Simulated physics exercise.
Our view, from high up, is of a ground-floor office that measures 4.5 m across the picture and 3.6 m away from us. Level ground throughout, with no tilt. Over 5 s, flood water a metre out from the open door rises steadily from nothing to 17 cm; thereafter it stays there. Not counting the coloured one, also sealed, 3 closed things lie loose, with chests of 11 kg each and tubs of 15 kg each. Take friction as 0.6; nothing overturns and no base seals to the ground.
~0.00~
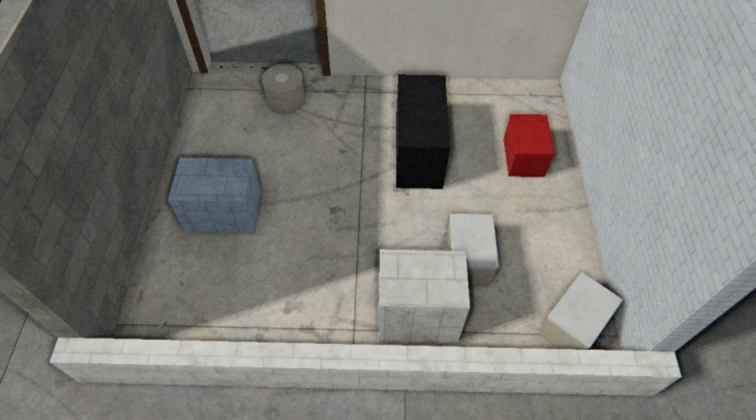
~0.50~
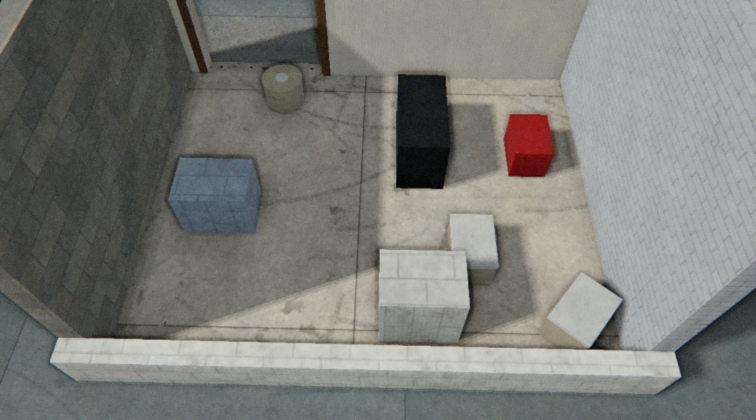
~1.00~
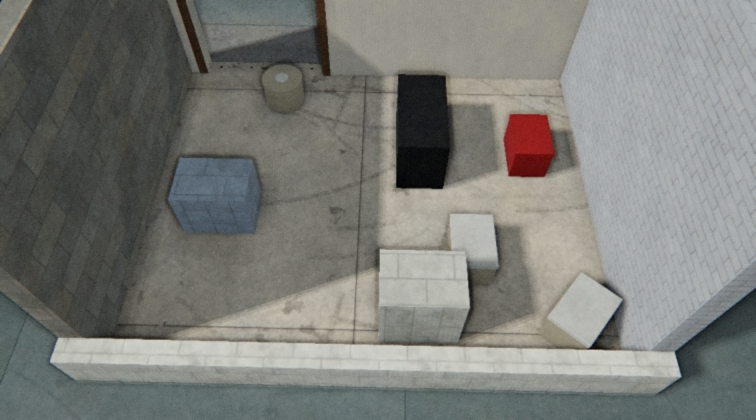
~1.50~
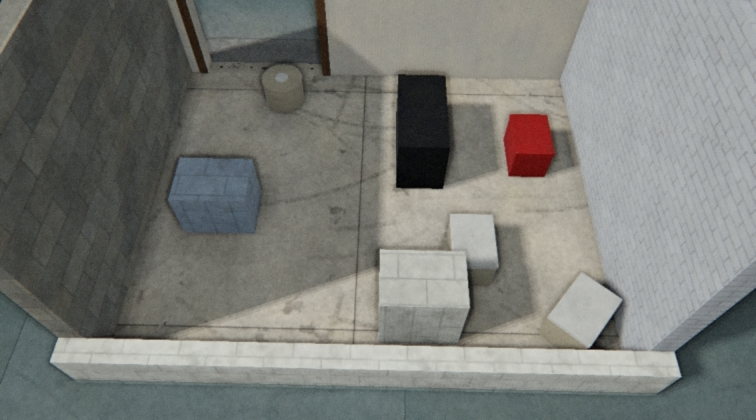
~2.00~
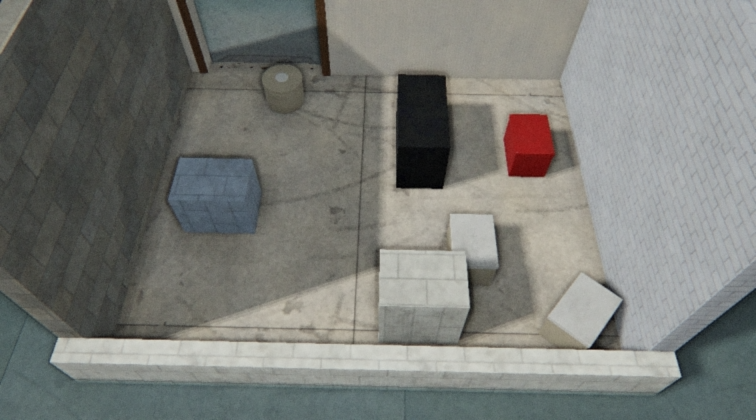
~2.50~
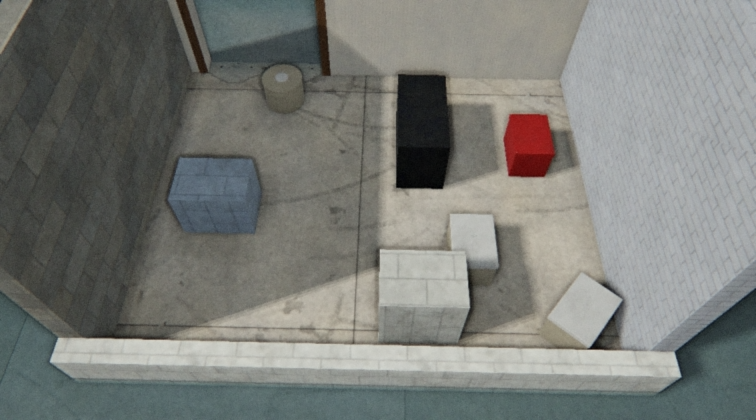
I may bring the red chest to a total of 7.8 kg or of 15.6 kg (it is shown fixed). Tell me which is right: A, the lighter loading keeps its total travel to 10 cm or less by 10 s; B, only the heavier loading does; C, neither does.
Pick: The smaller mass.
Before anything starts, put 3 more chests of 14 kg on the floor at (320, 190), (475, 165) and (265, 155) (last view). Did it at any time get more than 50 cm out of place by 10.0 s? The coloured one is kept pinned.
Answer by position: Outside the range; inside the range; outside the range.
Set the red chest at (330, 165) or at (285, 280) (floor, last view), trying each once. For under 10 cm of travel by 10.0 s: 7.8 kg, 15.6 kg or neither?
Neither mass does it, then neither mass does it.
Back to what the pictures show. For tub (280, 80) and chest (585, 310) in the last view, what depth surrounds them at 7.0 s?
I'd put it at 6 cm and 0 cm respectively.
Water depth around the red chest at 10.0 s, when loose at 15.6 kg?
Depth: Approx. 2 cm.
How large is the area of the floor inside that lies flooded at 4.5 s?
The covered patch comes to about 3.5 m2.
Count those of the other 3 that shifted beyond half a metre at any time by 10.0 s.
1 in all.
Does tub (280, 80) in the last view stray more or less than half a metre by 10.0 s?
Result: Threshold exceeded.
After 3.5 s the red chest would be 0 cm from its start with 7.8 kg and 0 cm from its start with 15.6 kg; 0 cm of water round it then.
After 4.5 s the red chest would be 0 cm from its start with 7.8 kg and 0 cm from its start with 15.6 kg; 0 cm of water round it then.
After 7.0 s the red chest would be 0 cm from its start with 7.8 kg and 0 cm from its start with 15.6 kg; 1 cm of water round it then.
After 10.0 s the red chest would be 0 cm from its start with 7.8 kg and 0 cm from its start with 15.6 kg; 2 cm of water round it then.
